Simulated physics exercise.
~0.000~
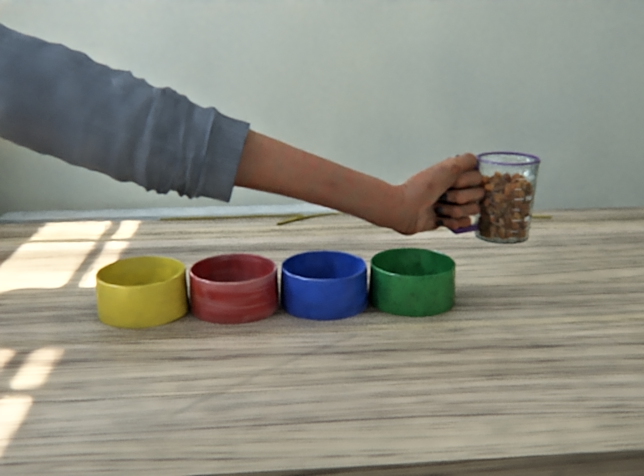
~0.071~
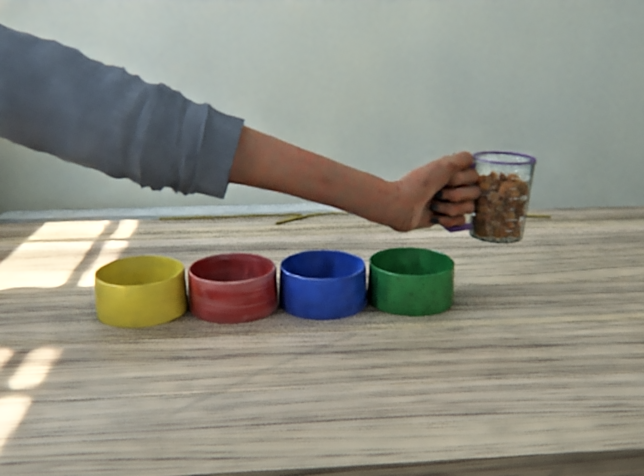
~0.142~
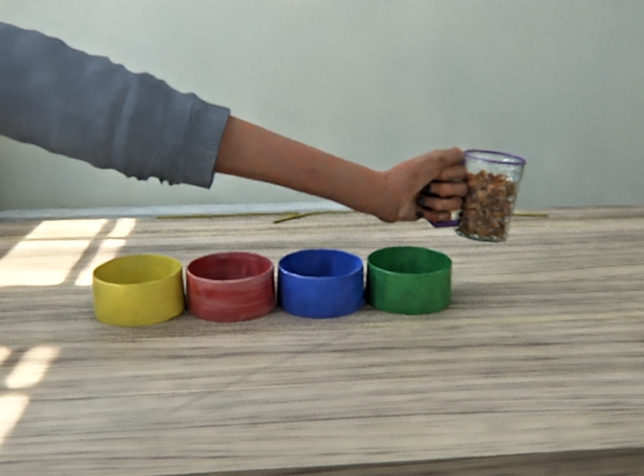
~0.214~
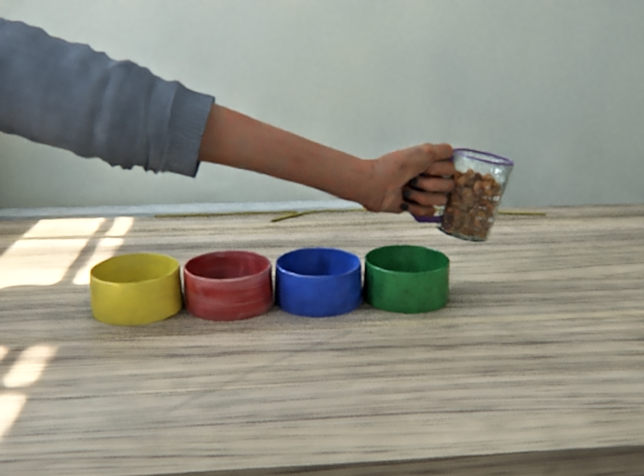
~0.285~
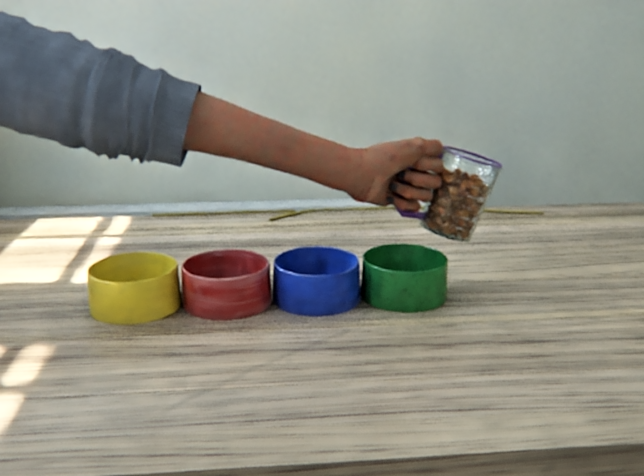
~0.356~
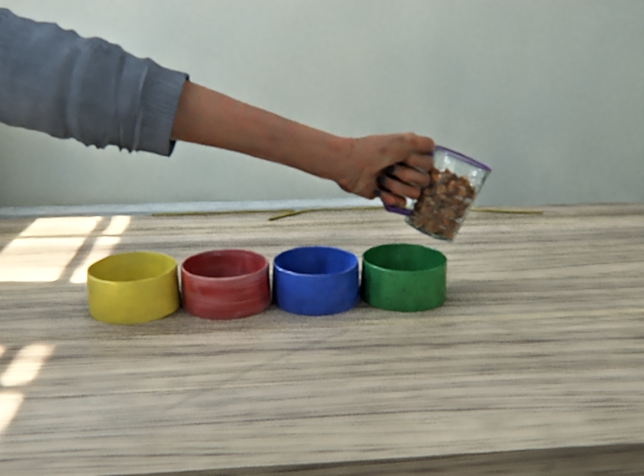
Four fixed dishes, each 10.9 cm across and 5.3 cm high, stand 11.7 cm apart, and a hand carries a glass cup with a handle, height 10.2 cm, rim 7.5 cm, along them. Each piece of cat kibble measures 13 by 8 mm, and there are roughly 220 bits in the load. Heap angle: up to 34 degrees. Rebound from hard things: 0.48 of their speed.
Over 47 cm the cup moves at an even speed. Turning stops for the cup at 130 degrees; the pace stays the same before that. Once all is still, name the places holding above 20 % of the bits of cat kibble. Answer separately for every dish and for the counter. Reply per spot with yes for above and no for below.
Red: Yes, above. Blue: No, below. Green: No, below. Yellow: No, below. Counter: No, below.
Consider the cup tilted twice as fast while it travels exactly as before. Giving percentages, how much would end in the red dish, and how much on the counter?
In that case you'd see red at 0 and the counter at 10.
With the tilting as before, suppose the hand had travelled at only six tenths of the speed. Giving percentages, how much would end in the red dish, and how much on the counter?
Red 0, counter 10.
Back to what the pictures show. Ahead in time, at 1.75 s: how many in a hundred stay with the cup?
Close to 50 % of the load.
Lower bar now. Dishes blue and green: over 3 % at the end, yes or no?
For blue, it does, for green, it does not.
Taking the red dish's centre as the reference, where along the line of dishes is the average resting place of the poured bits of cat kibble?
It ends up around 2 cm from that dish's centre, over to the right.
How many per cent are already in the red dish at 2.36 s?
Share at that time: Approx. 80 per cent.
After 1.19 s, tilt 84 degrees; cup holds 100 %.
After 1.75 s, tilt 126 degrees; cup holds 50 %, red 30 %, blue 15 %.
After 2.36 s, tilt 130 degrees; cup holds 0 %, red 80 %, blue 10 %.
At rest (2.7 s), red 80 %, blue 10 %, green 0 %, yellow 0 %, counter 5 %.
